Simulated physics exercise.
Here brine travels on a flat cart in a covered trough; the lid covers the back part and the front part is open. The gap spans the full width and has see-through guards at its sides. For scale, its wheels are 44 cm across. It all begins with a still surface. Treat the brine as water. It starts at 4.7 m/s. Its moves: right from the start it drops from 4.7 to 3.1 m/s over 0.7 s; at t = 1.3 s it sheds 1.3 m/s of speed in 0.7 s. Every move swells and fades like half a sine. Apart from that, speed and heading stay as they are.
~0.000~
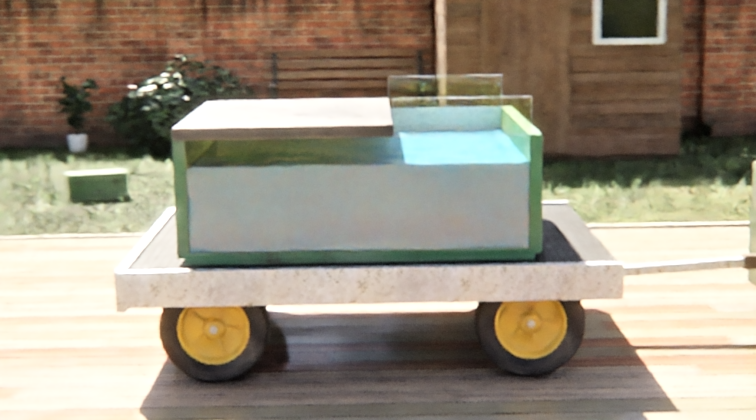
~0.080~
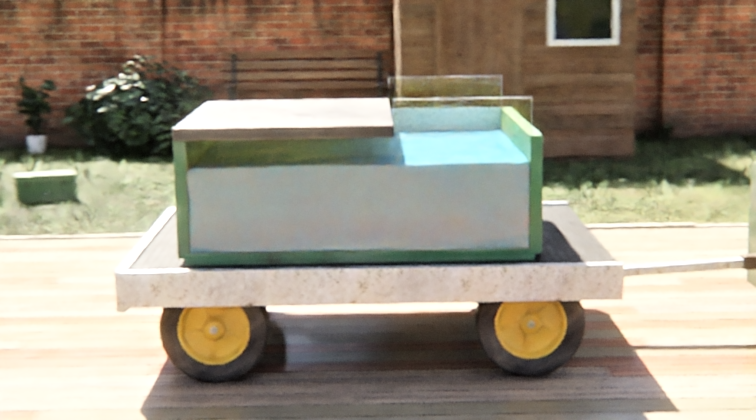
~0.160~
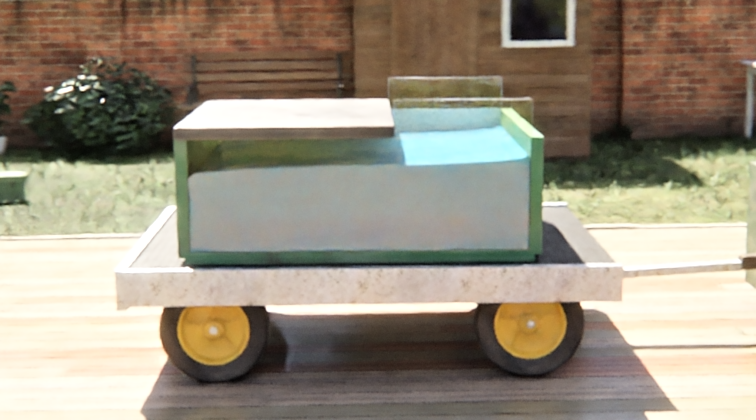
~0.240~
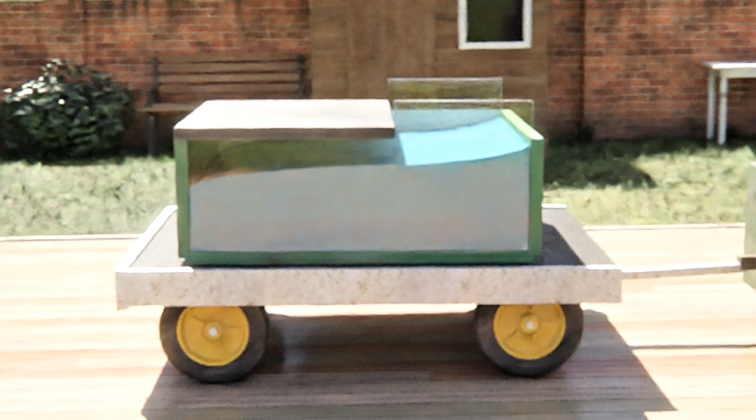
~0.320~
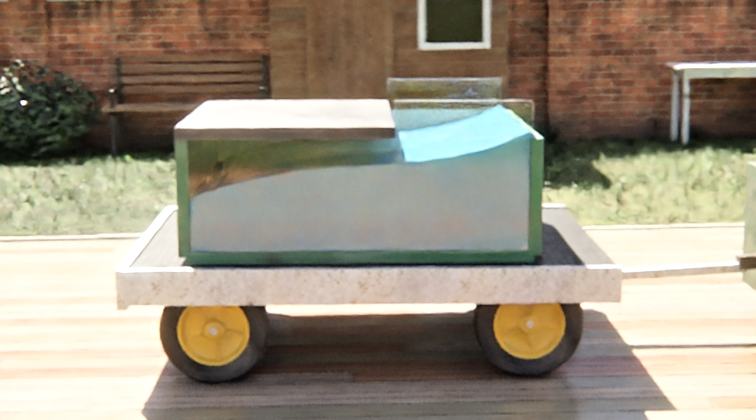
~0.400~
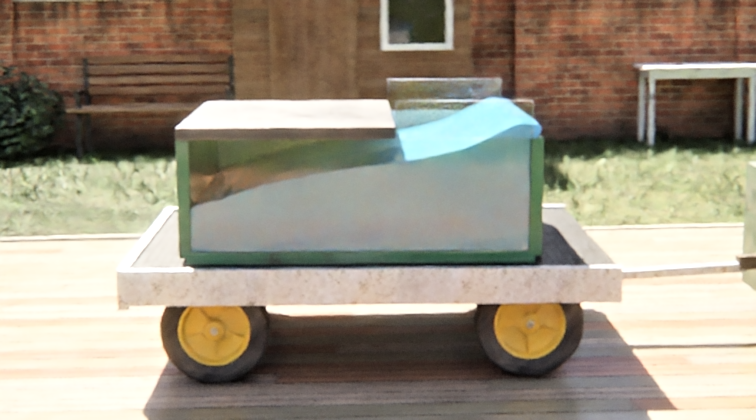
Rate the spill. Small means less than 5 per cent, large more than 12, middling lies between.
The loss is large.
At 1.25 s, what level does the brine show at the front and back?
Front 30 cm, back 34 cm.
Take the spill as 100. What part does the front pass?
Some 100 per cent of it.
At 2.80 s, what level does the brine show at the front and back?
About 20 cm in front and 40 cm behind.
Then, 1.25 s in, the surface stands 30 cm on the front, 33 cm on the back; the loss stands at 11 per cent, over the front.
Then, 2.00 s in, the surface stands 48 cm on the front, 17 cm on the back; the loss stands at 13 per cent, over the front.
Then, 2.80 s in, the surface stands 21 cm on the front, 40 cm on the back; the loss stands at 18 per cent, over the front.
Then, 4.89 s in, the loss stands at 18 per cent, over the front, 91 of 505 litres.
